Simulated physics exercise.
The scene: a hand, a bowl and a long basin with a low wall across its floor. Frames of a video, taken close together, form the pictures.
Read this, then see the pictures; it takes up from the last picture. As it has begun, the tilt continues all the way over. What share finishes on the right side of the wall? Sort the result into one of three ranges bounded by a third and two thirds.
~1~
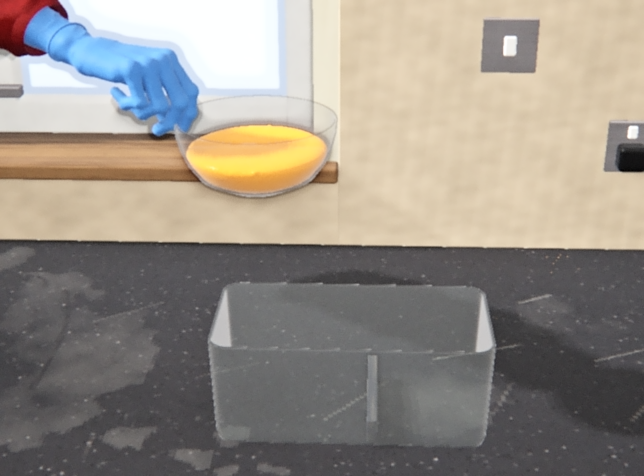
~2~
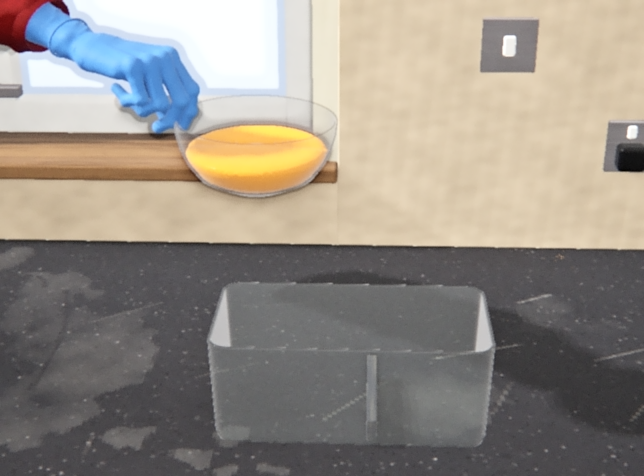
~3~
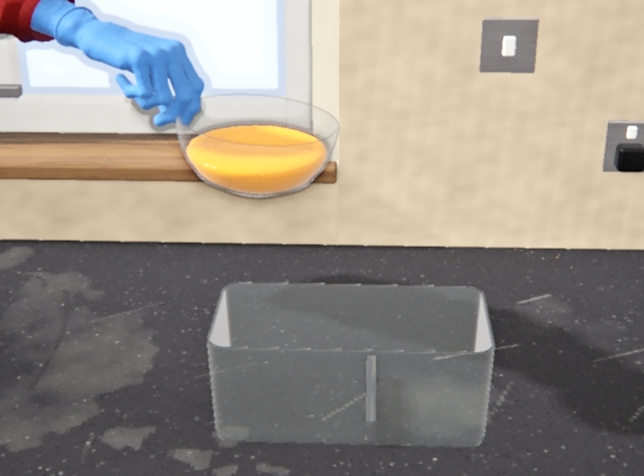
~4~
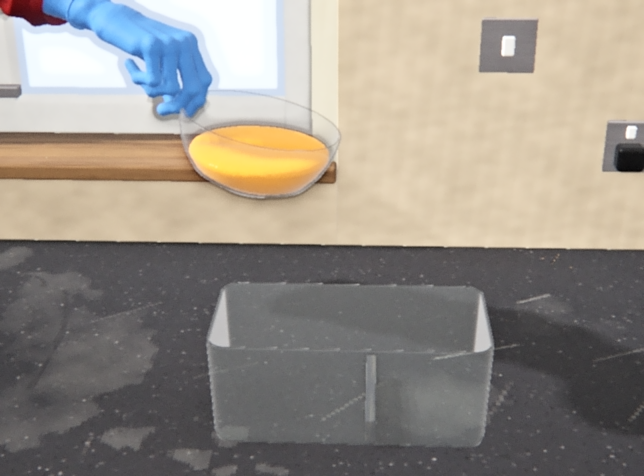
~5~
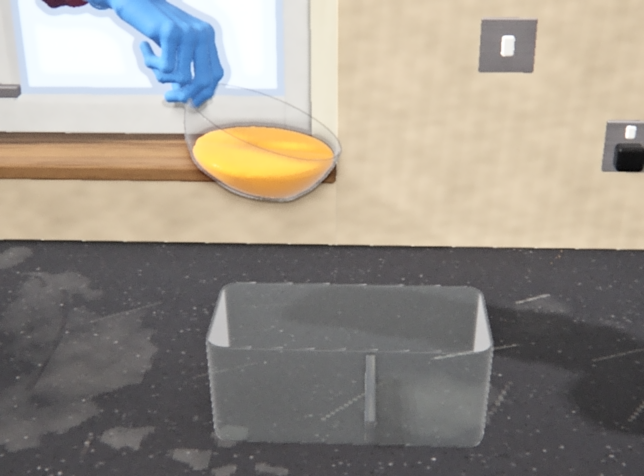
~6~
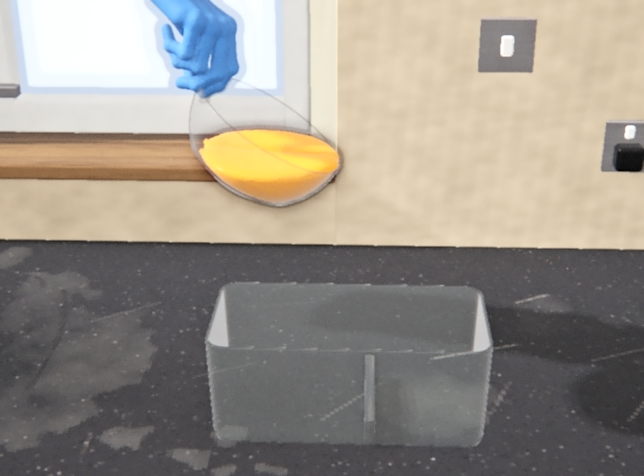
It falls in the middle range, a third to two thirds.
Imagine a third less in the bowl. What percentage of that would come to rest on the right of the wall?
50 per cent or so.
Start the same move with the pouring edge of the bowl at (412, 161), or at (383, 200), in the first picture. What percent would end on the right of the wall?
Close to 70 in a hundred, then close to 70 in a hundred.
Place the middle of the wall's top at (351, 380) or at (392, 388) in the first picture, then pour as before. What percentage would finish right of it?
With the first placement it is 75 %, with the second 40 %.
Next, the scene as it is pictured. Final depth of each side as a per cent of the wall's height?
Left 30 per cent, right 60.
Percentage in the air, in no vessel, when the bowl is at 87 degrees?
It's close to 50 %.
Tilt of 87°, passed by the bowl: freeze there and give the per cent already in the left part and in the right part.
On the left 0 per cent, on the right 25 per cent.
A moment on, the bowl is tipped on its side and 21 per cent is still to pour, 1 is left of the wall and 27 right of it.
Next, the bowl is tipped right over and 1 per cent is still to pour, 33 is left of the wall and 58 right of it.
Then the bowl is tipped right over and 0 per cent is still to pour, 42 is left of the wall and 56 right of it.
Later the bowl is tipped right over and 0 per cent is still to pour, 42 is left of the wall and 56 right of it.
At rest 42 per cent lies left of the wall, 56 right of it and 2 outside.
